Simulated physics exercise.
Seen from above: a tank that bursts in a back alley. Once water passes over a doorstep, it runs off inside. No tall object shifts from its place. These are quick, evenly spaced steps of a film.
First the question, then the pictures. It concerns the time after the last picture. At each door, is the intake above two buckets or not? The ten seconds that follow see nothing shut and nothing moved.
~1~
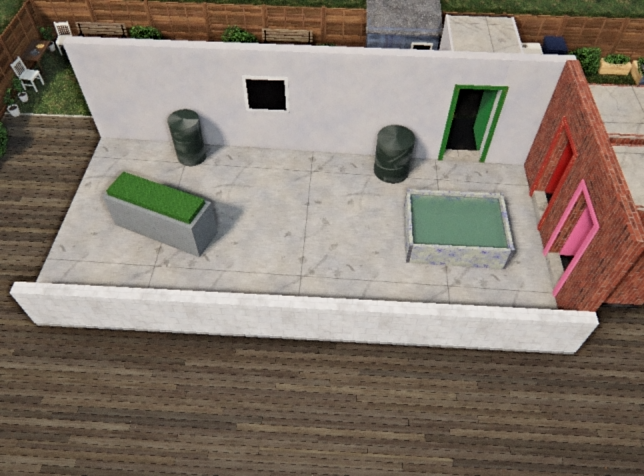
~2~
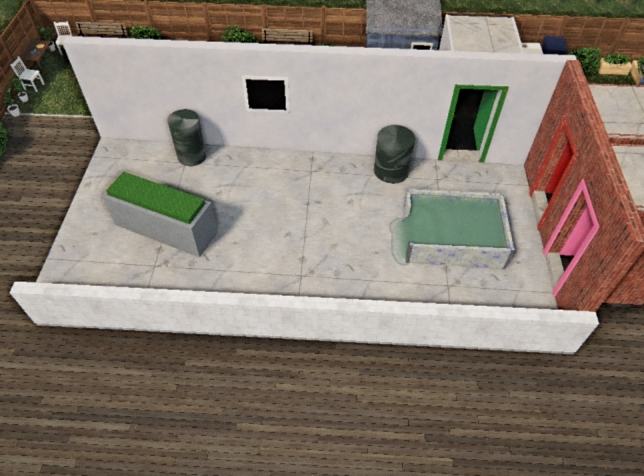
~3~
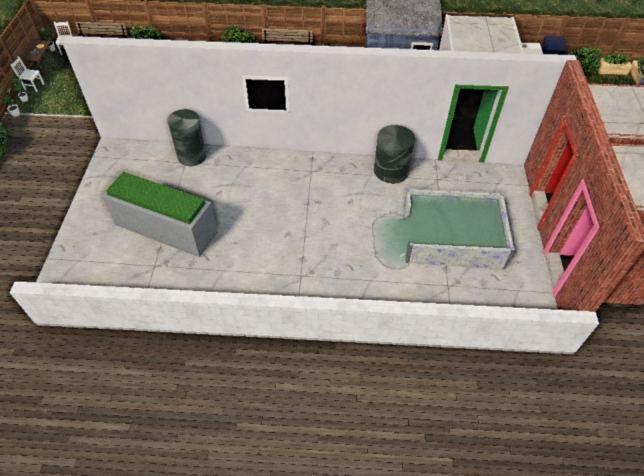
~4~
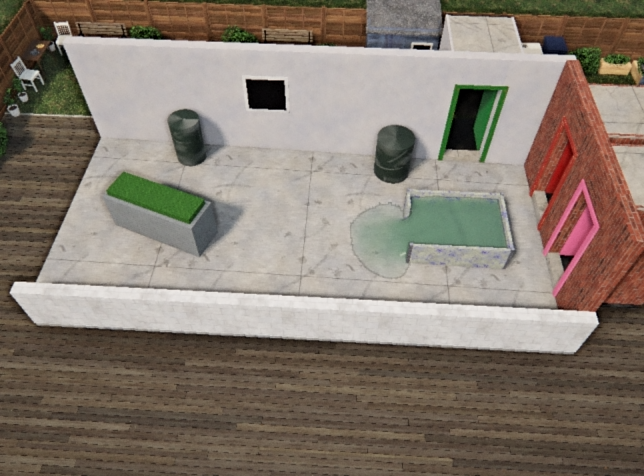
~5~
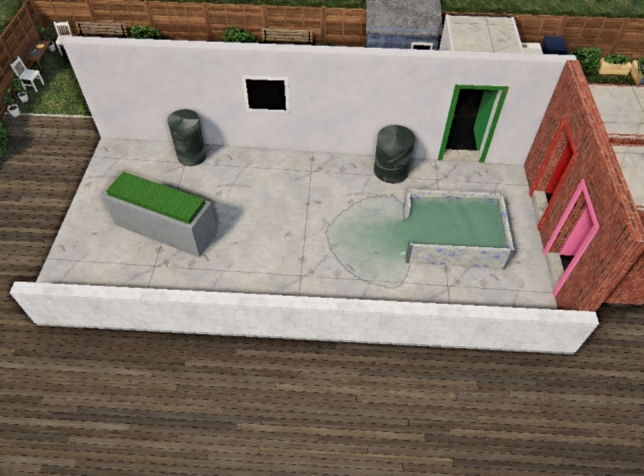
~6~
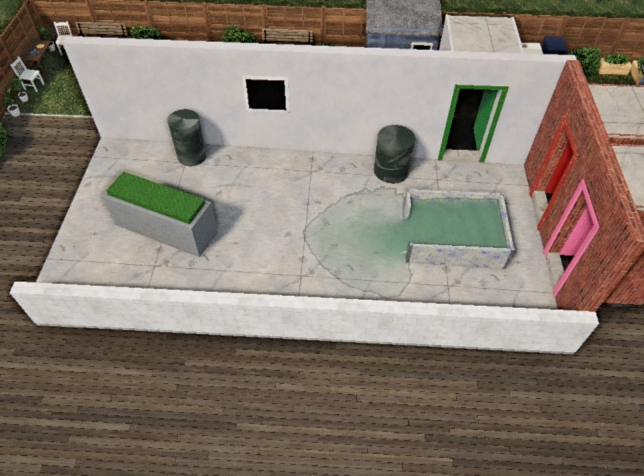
Outcome: The pink door will keep to two buckets. The red door will keep to two buckets. The green door will keep to two buckets.
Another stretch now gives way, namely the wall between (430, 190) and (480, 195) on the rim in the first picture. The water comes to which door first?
It would be the green-painted one.
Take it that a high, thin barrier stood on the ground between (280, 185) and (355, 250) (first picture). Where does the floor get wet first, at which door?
The one in green.
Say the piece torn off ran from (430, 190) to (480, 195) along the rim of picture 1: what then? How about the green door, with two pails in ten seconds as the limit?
I reckon the green door exceeds it.
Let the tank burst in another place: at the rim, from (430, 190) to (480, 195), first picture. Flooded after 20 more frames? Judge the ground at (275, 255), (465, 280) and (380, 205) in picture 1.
Respectively: Parched, parched and drenched.
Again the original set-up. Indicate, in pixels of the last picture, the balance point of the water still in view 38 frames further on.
Centre of the water: Near (307, 232).
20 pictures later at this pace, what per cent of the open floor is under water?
Some 50 in a hundred.
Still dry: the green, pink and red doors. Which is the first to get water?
Answer: The pink door.
A moment on, water covers 25 % of the floor; the pink door not reached, the red door not reached, the green door not reached.
Next, water covers 40 % of the floor; the pink door not reached, the red door not reached, the green door not reached.
Then, water covers 50 % of the floor; the pink door not reached, the red door not reached, the green door not reached.
Later, water covers 70 % of the floor; the pink door not reached, the red door not reached, the green door not reached.
In the end, water covers 75 % of the floor; the pink door wet at the sill, nothing in, the red door wet at the sill, nothing in, the green door wet at the sill, nothing in.
